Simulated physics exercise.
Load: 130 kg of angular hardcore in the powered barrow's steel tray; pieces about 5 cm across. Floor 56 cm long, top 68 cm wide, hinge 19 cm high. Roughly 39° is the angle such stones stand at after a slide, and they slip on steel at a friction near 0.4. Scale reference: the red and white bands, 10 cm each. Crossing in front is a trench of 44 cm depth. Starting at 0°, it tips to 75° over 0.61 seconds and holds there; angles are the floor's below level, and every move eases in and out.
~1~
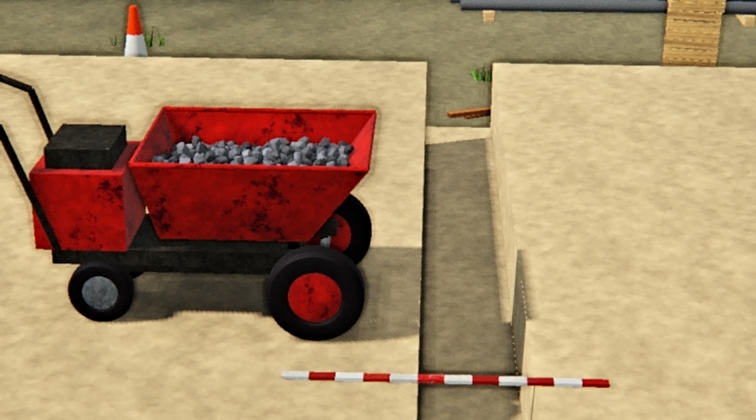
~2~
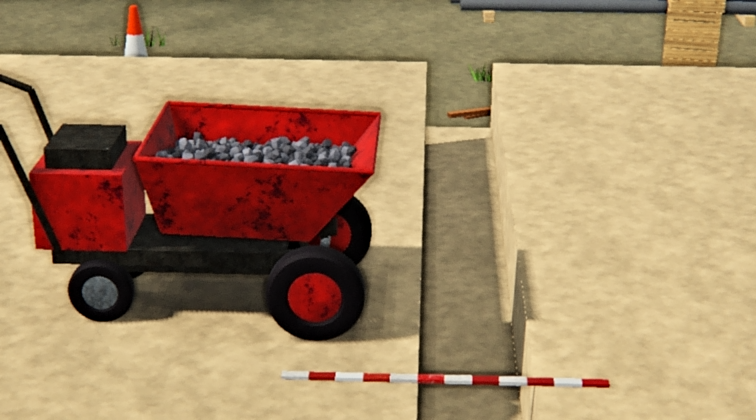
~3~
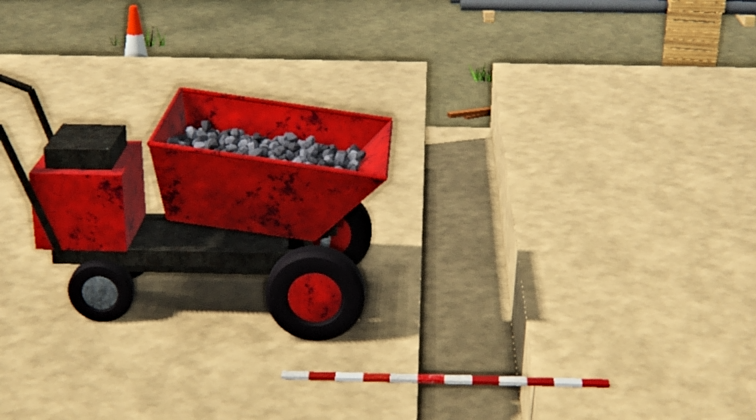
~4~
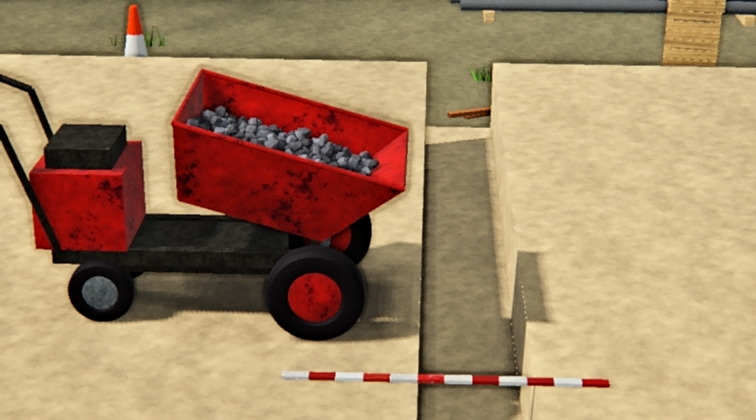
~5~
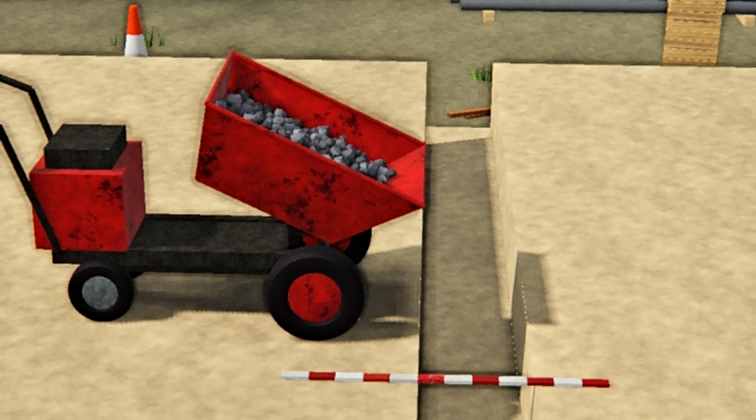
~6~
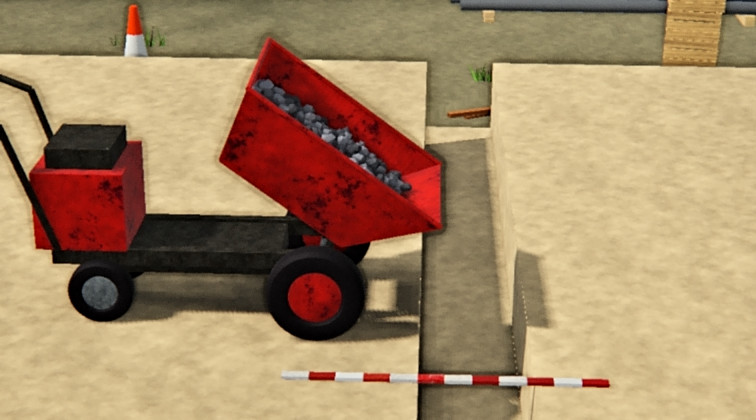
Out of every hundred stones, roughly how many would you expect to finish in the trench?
Close to 72 in every hundred.
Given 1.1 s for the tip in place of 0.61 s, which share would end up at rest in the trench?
90 %.
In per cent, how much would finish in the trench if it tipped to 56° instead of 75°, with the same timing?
About 20%.
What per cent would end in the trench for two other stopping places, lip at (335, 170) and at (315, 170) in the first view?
95 and 100 %.
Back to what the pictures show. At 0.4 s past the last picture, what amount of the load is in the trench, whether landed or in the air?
Close to 20 per cent has got there by then.
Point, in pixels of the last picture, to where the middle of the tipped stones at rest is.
Their centre sits close to (499, 379).
Then, 0.2 s after the last picture the floor is at 64°, 100 % in the tray; the foremost stones are at (442, 257).
Then, 0.4 s after the last picture the floor is at 75°, 77 % in the tray, 21 % in the trench, 2 % past the trench; the foremost stones are at (539, 313).
Then, 0.8 s after the last picture the floor is at 75°, 20 % in the tray, 52 % in the trench, 28 % past the trench; the foremost stones are at (732, 318).
Then, 2.7 s after the last picture the floor is at 75°, 0 % in the tray, 72 % in the trench, 28 % past the trench; the foremost stones are past the picture's edge.
